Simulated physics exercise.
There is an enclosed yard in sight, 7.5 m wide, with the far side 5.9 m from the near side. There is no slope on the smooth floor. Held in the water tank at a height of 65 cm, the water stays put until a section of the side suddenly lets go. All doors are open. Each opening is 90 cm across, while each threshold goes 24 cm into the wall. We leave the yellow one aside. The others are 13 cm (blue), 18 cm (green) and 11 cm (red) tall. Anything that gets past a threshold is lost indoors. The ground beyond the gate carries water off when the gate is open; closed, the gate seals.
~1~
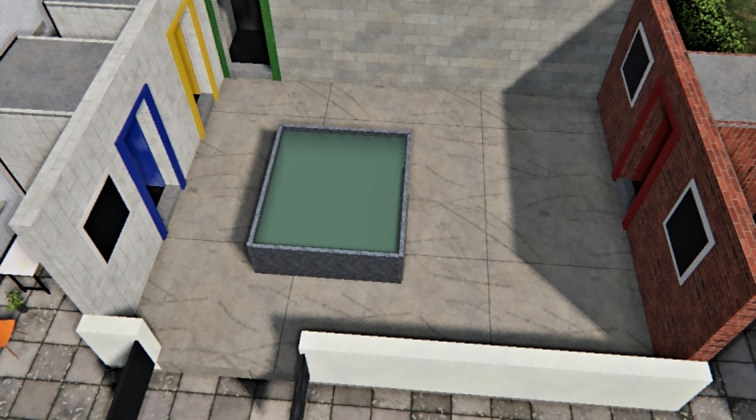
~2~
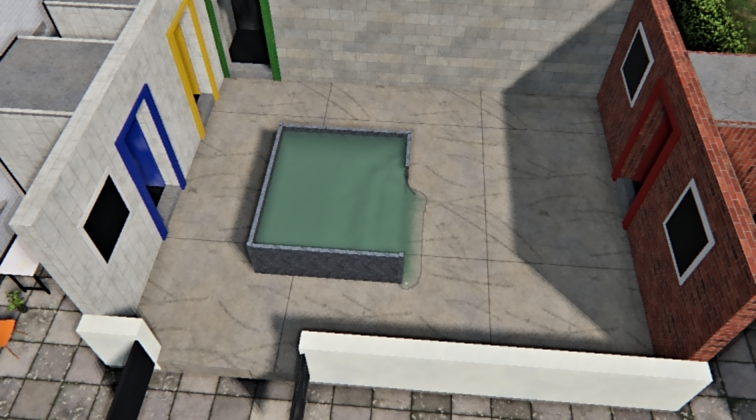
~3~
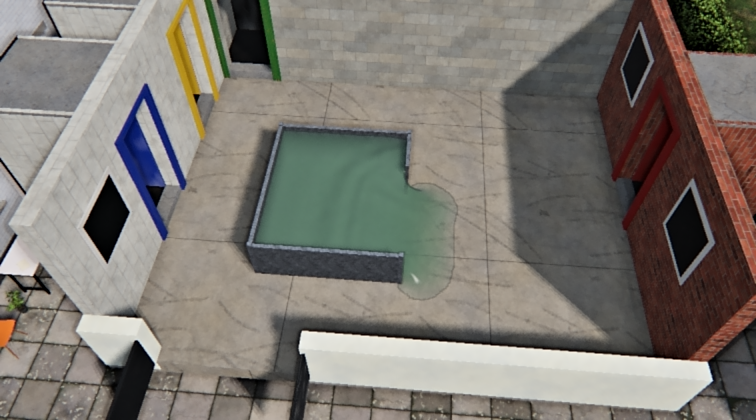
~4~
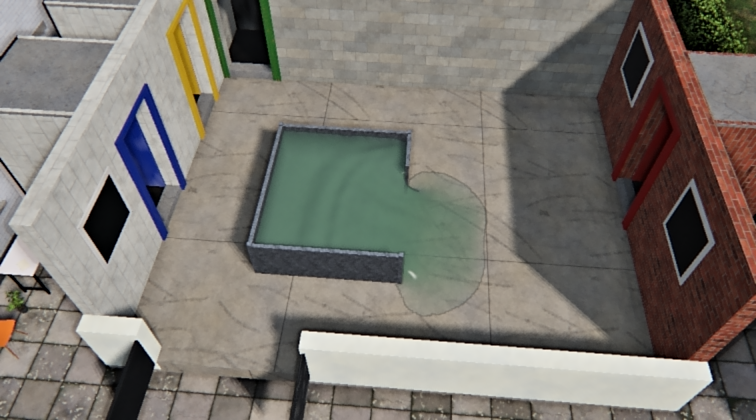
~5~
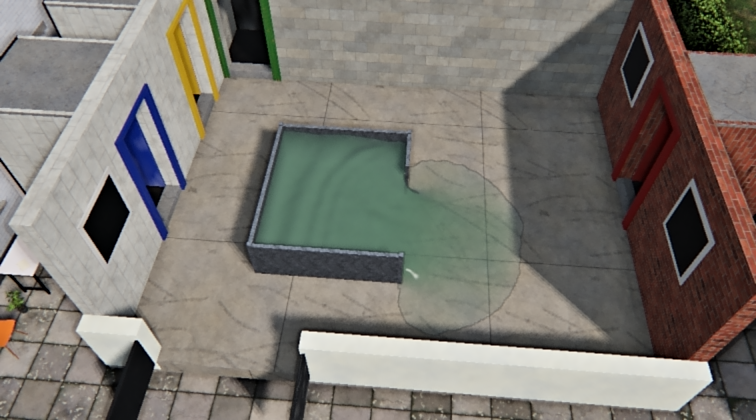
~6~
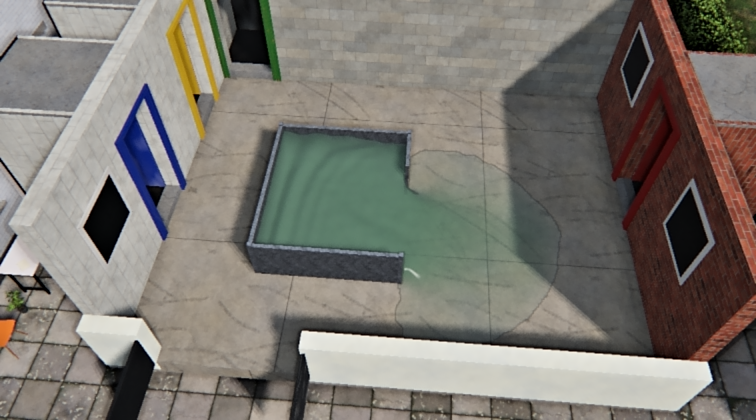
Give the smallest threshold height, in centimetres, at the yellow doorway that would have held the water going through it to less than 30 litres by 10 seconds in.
The smallest height is about 8.5 cm.
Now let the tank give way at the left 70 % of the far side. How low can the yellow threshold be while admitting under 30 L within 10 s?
If so: Around 19 cm.
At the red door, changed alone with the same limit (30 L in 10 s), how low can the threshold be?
The red door needs around 21 cm.
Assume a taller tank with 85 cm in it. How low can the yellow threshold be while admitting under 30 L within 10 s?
Then a height close to 14.0 cm.
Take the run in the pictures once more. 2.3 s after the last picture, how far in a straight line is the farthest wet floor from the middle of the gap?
Near 5.0 metres, give or take.
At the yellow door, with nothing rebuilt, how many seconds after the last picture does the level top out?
The depth peaks at about 7.5 seconds.
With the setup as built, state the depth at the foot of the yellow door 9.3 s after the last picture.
Lab note: Depth approx. 13.5 cm.
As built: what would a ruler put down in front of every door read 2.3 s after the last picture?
In cm - blue: 0, yellow: 0, green: 0, red: 24.
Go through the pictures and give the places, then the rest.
The first frame shows the water tank at (336, 188) is whole and still, 65 cm deep; the yellow door at (197, 75) is dry.
In the second frame, the gap is at (401, 225), the front 0.3 m out at (416, 274); the back of the water tank holds 65 cm.
In the third frame, the front is at (451, 218), 0.8 m from the gap at (401, 228); 1.5 m2 of floor is wet, 65 cm left at the back.
In the fourth frame, the gap is at (401, 228), the front 1.3 m out at (480, 225); the back of the water tank holds 65 cm.
In the fifth frame, water pours out at (401, 229) and has run 1.9 m, to (517, 231); about 7 cm deep outside, 64 cm at the back.
In the sixth frame, the gap is at (401, 228), the front 2.5 m out at (555, 236); the back of the water tank holds 57 cm; the yellow door at (197, 75), 4.6 m from the gap, is still 4.1 m from the nearest water.
Then, 0.7 s after the last picture water covers 35 % of the floor, deepest (34 cm) near (627, 263); it has not reached the yellow door.
Then, 2.3 s after the last picture water covers 40 % of the floor, deepest (38 cm) near (631, 282); it has not reached the yellow door.
Then, 9.3 s after the last picture water covers 95 % of the floor, deepest (15 cm) near (268, 83); 14 cm at the yellow door, 0 litres in over its 20 cm threshold.
At the yellow door as built, the water peaked near 15 cm, 7.5 s after the last picture.
Run again over the same 10 s with other heights there, 44 litres in over 7 cm, 16 litres over 10 cm. The limit of 30 litres is kept from about 8.5 cm up.
